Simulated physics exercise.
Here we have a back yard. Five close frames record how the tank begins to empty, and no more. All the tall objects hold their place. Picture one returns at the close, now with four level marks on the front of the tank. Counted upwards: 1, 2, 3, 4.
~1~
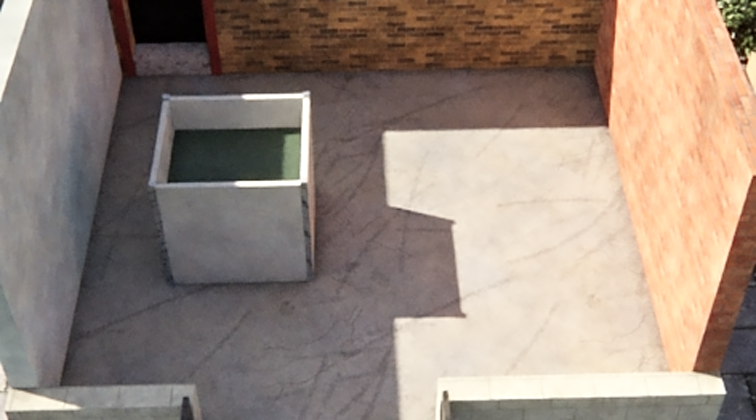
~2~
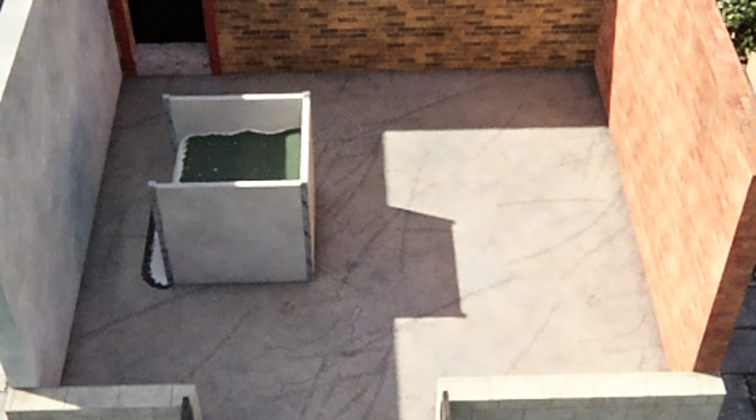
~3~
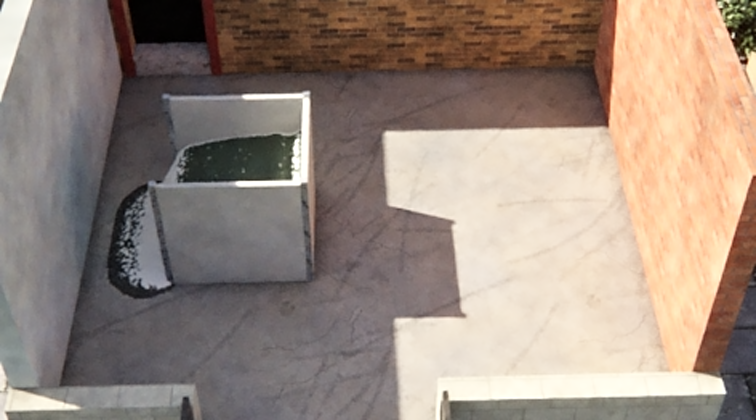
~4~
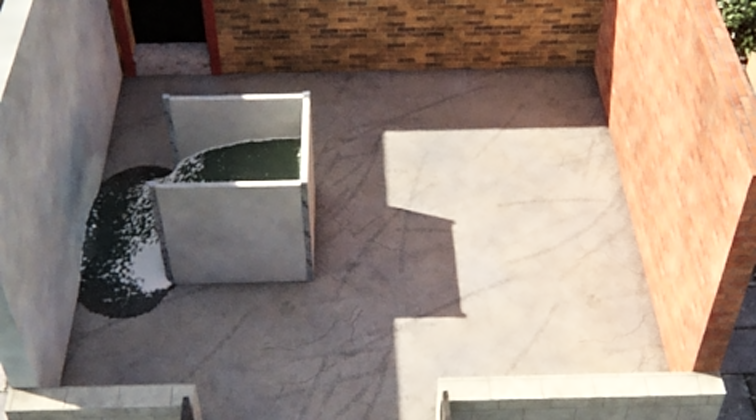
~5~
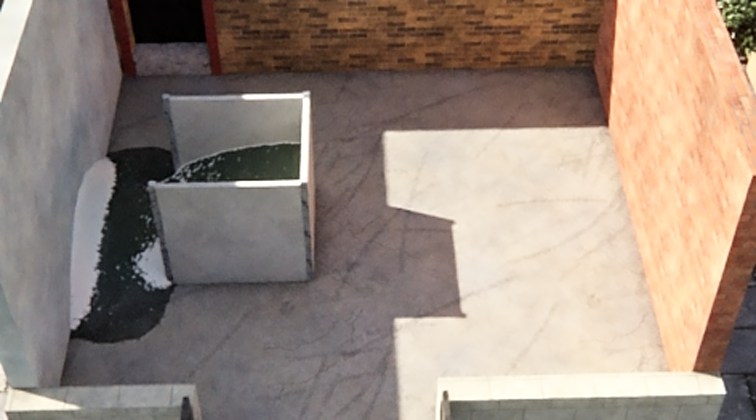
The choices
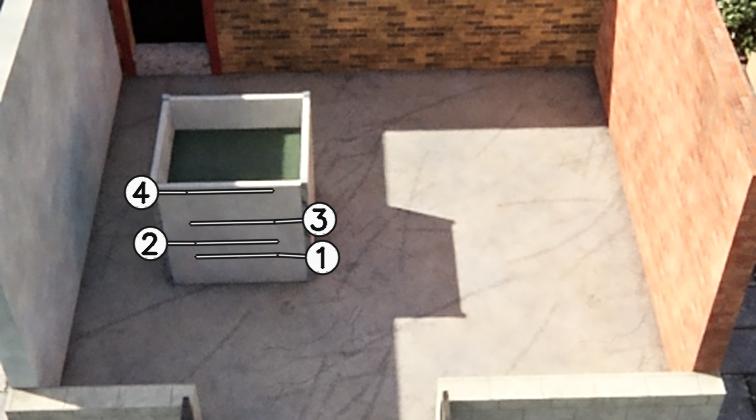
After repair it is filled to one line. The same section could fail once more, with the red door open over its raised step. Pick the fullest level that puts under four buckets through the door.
It is 3.
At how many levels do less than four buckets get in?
Three.
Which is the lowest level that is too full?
Level 4.
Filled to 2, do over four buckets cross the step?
No.
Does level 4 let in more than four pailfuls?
Yes, it does.
On the marked copy, 1 at (237, 255); 2 at (235, 242); 3 at (233, 222); 4 at (229, 191); from the bottom up 1, 2, 3, 4.
For level 1, nothing gets over.
For level 2, nothing gets over.
For level 3, a bucket or two gets in.
For level 4, about 9 bucketfuls get in.
